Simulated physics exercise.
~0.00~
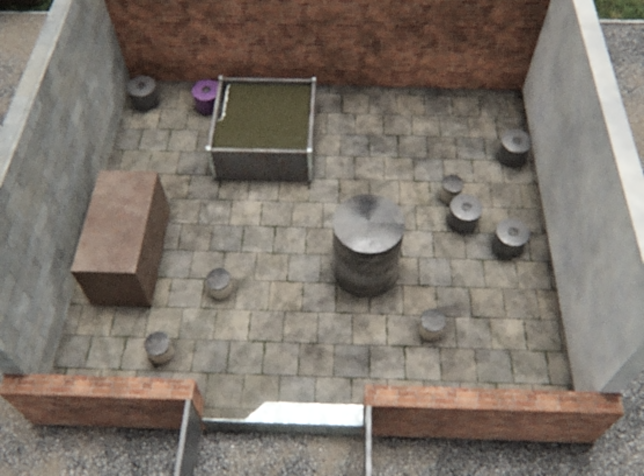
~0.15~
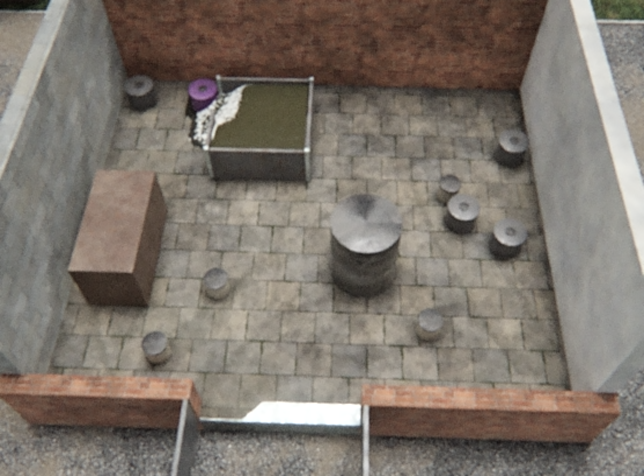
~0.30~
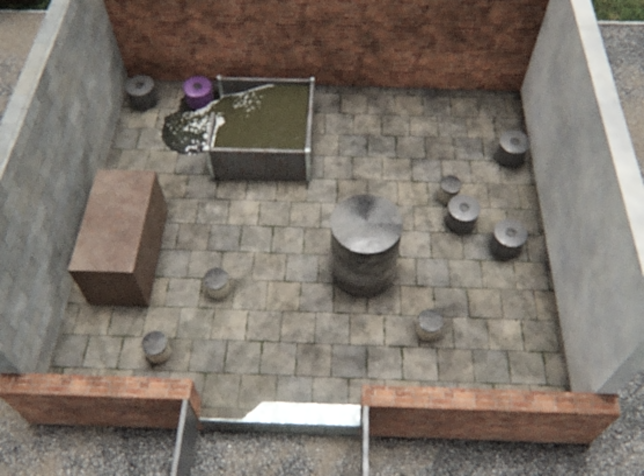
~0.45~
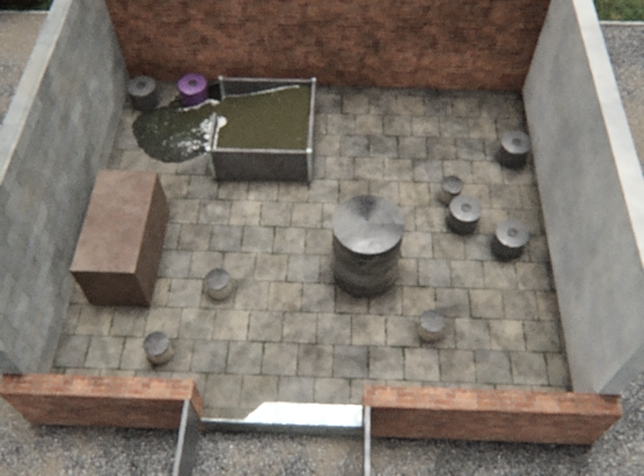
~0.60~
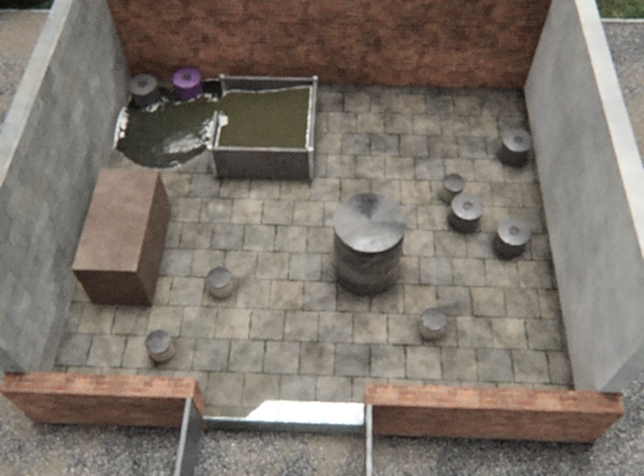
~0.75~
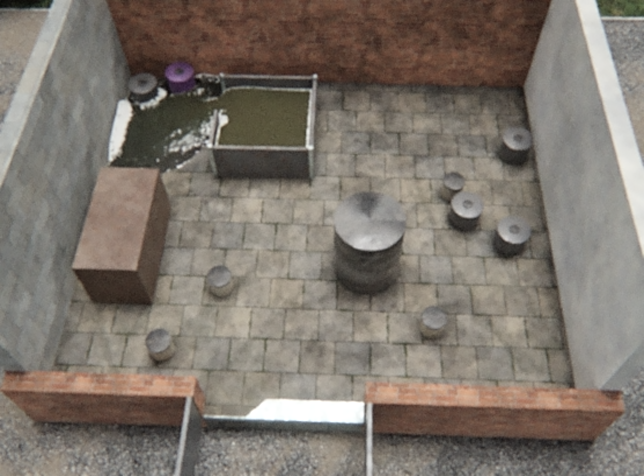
The footage shows a walled, paved court where murky water spills from the left side of a rectangular tank and spreads toward the left wall, while a purple tub beside it slides slightly left and the other objects stay put.
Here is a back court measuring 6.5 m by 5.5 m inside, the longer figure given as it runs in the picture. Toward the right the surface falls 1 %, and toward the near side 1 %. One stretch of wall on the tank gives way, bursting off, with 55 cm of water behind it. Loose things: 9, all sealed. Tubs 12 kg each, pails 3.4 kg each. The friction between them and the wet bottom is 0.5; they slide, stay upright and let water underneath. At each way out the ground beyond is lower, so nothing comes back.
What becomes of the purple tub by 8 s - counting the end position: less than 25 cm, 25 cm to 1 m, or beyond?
It relocates a long way.
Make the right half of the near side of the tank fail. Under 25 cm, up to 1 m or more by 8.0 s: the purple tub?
The purple tub simply stays where it is.
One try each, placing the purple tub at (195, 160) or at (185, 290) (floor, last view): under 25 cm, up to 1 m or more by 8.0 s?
In turn: It stays put; it barely shifts.
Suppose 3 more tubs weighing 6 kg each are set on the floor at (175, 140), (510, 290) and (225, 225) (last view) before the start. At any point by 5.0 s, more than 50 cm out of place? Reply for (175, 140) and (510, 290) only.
Order kept: Exceeds it, falls short.
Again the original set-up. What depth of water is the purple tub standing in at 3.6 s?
About 6 cm.
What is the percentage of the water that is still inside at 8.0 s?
Around 98 % of the water.
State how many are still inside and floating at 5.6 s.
At that time, 1.
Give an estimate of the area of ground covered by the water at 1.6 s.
Roughly 6.0 m2 of it is wet.
After 1.6 s the purple tub is near (163, 66), 0.8 m from its start, afloat; 0 of 9 are out; 2 afloat.
After 3.6 s the purple tub is near (266, 76), 1.0 m from its start, aground; 0 of 9 are out; 1 afloat.
After 5.6 s the purple tub is near (352, 83), 2.3 m from its start, aground; 0 of 9 are out; 1 afloat.
After 8.0 s the purple tub is near (359, 86), 2.4 m from its start, aground; 0 of 9 are out; 0 afloat.
